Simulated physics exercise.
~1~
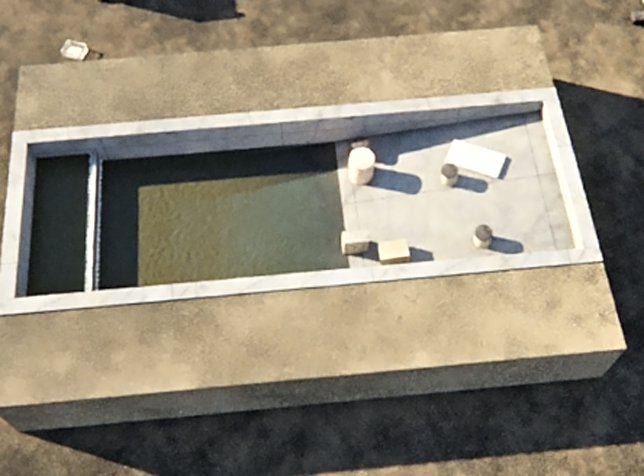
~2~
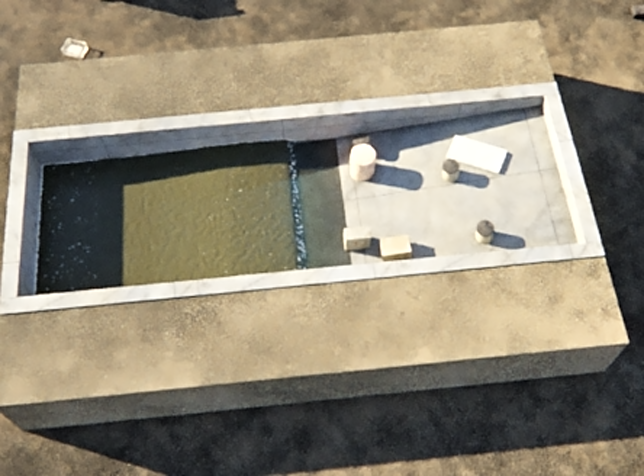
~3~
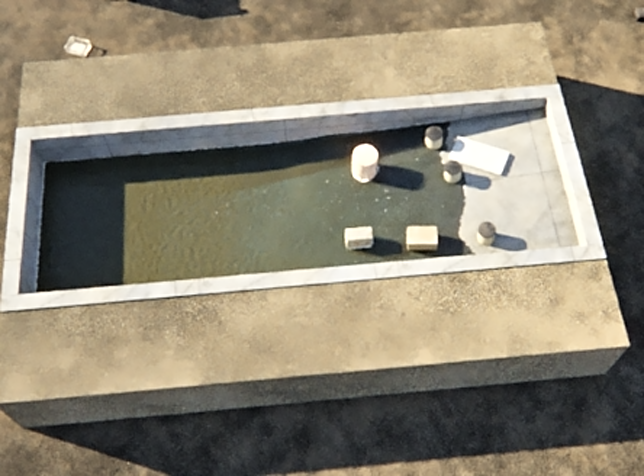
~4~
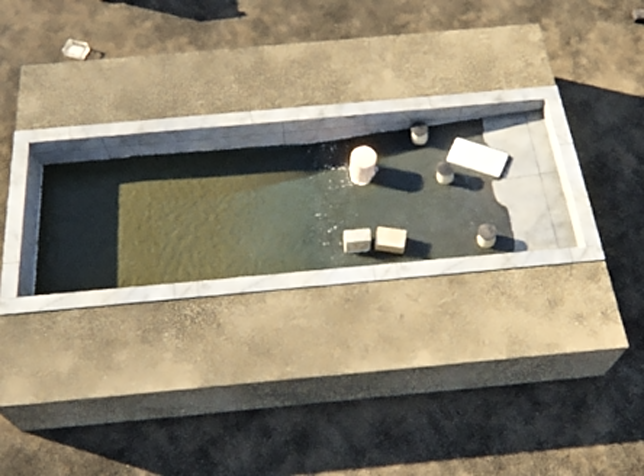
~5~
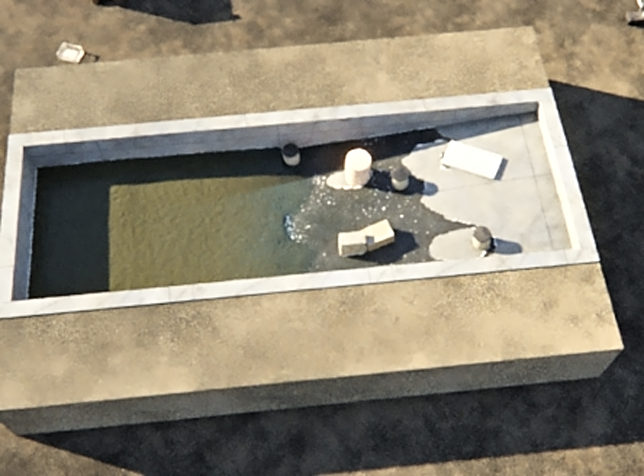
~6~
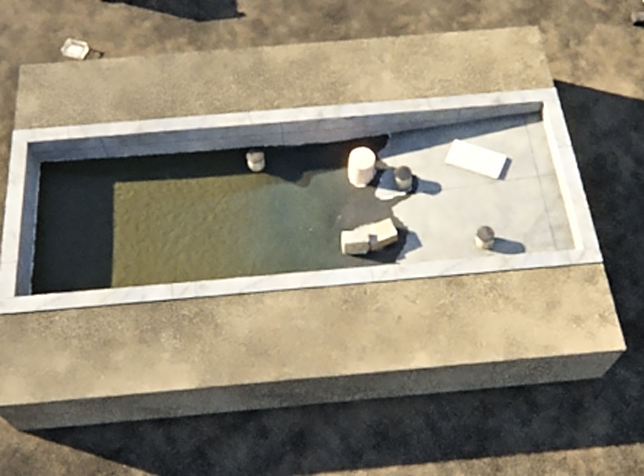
Murky green water lies in a long pale-walled basin, held behind a thin barrier at the left, while pale blocks and short cylinders rest on the dry ramp at the right. With the barrier gone, a foaming front sweeps rightward toward them. The water runs up the ramp and surrounds most of the objects, nudging a block to the right. Then it slides back left, drawing a small cylinder with it along the far wall and leaving two blocks touching. Finally the upper ramp lies bare, with that cylinder out in the calmer water.
